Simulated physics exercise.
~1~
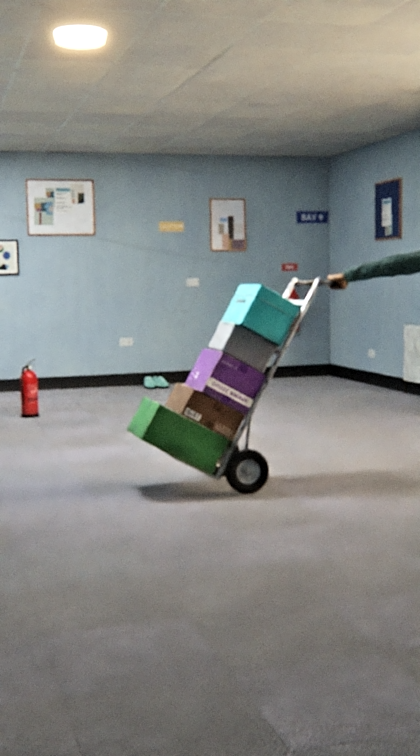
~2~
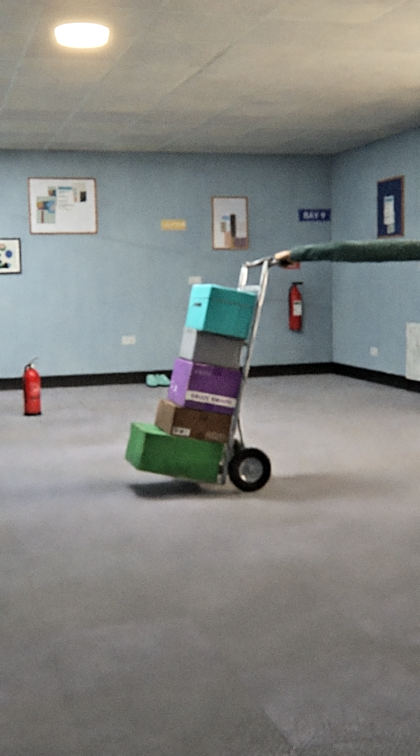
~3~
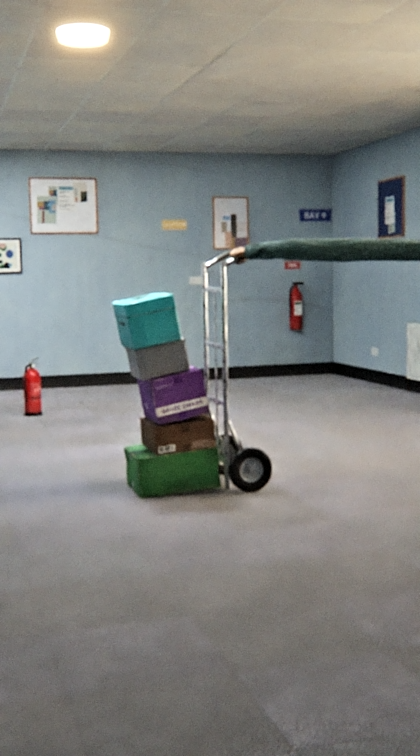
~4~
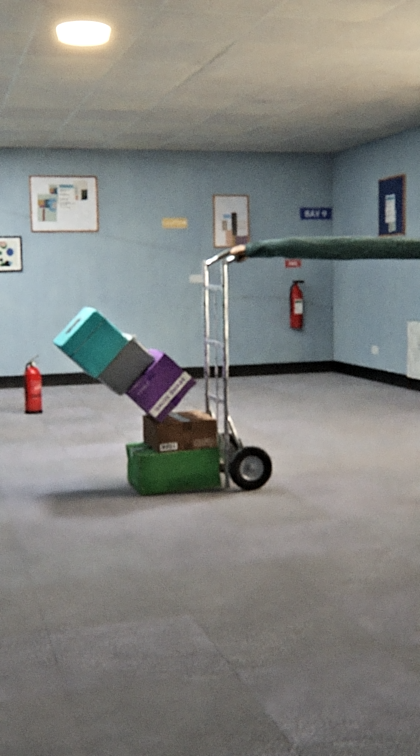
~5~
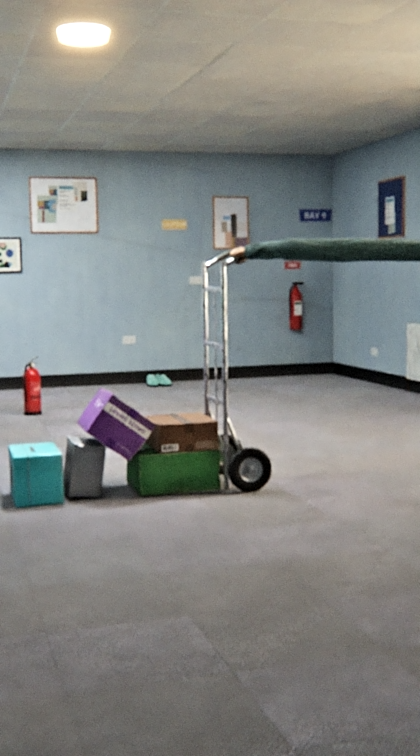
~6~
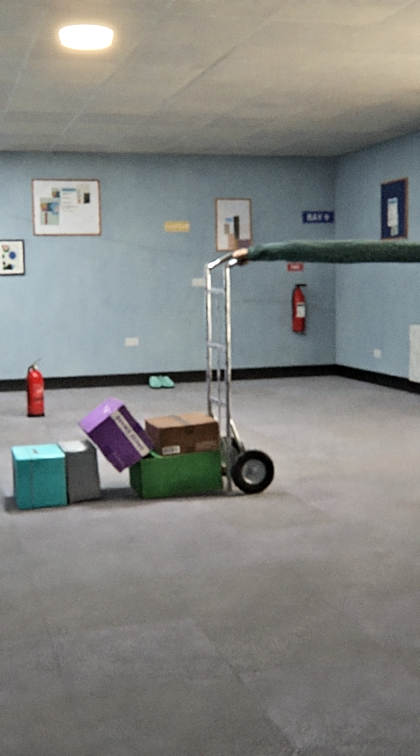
An arm in a dark green sleeve swung a tilted hand truck upright, and the turquoise, grey and purple boxes toppled off to the left. The turquoise and grey ones landed on the floor, the purple one leaned askew, and the brown box stayed on the green one.
